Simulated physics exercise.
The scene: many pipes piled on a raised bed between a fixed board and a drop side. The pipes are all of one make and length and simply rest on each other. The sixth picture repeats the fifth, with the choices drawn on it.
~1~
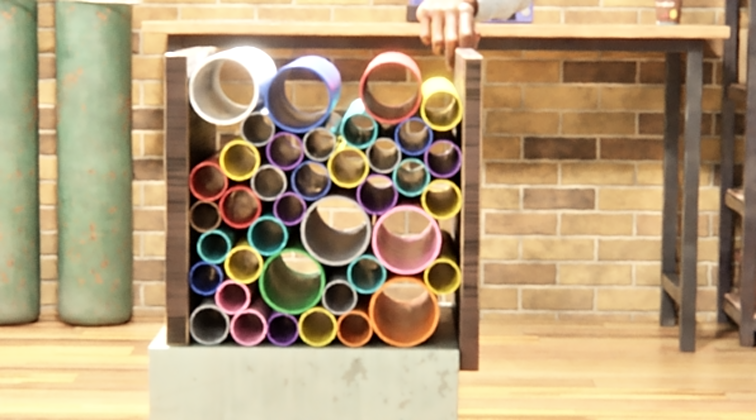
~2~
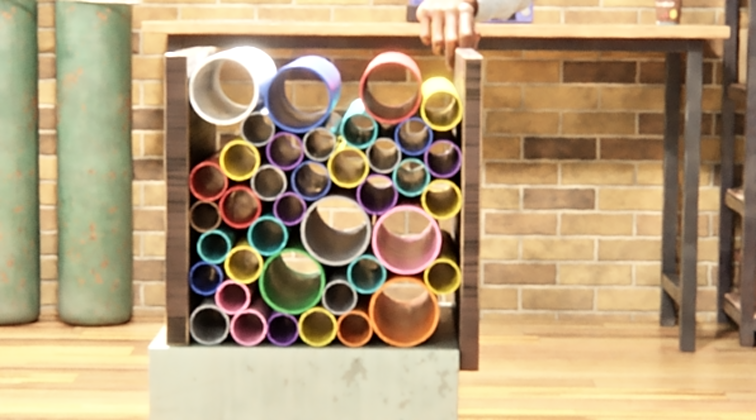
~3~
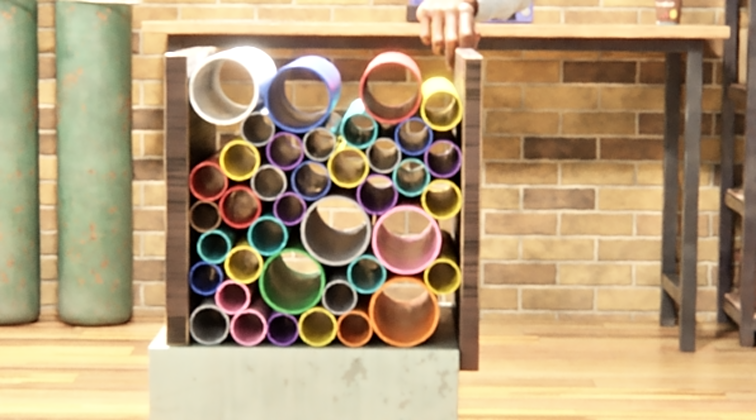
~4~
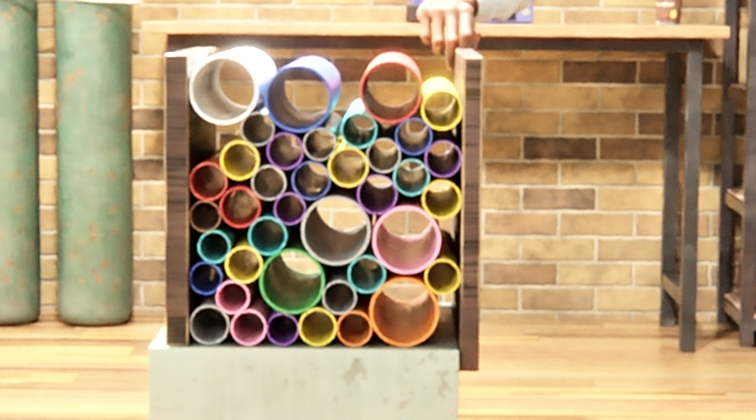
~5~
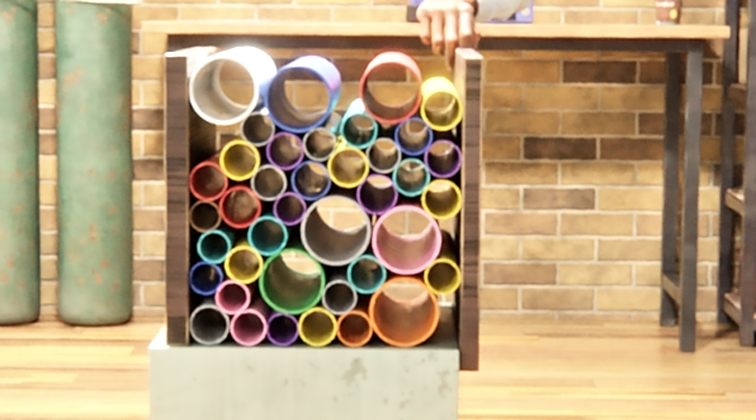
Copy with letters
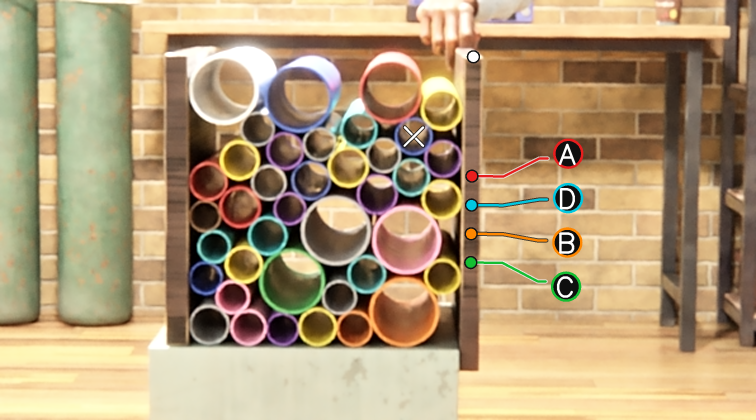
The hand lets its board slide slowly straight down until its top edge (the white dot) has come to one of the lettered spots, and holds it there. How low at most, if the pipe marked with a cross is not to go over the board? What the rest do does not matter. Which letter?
The lowest mark that will do is A.
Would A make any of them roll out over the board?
Yes.
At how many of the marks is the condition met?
The number is one.
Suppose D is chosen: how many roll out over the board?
With D, four.
On the marked copy, A at (472, 176); B at (471, 234); C at (471, 262); D at (472, 205); the cross at (414, 136); the white dot at (473, 57).
Following A. Soon after the start, top of the board (462, 113).
Later, top of the board (461, 176).
In the end, top of the board (461, 176), one out over the board, the crossed one still inside.
As for the rest, B lets the crossed one out; C lets the crossed one out; D lets the crossed one out.
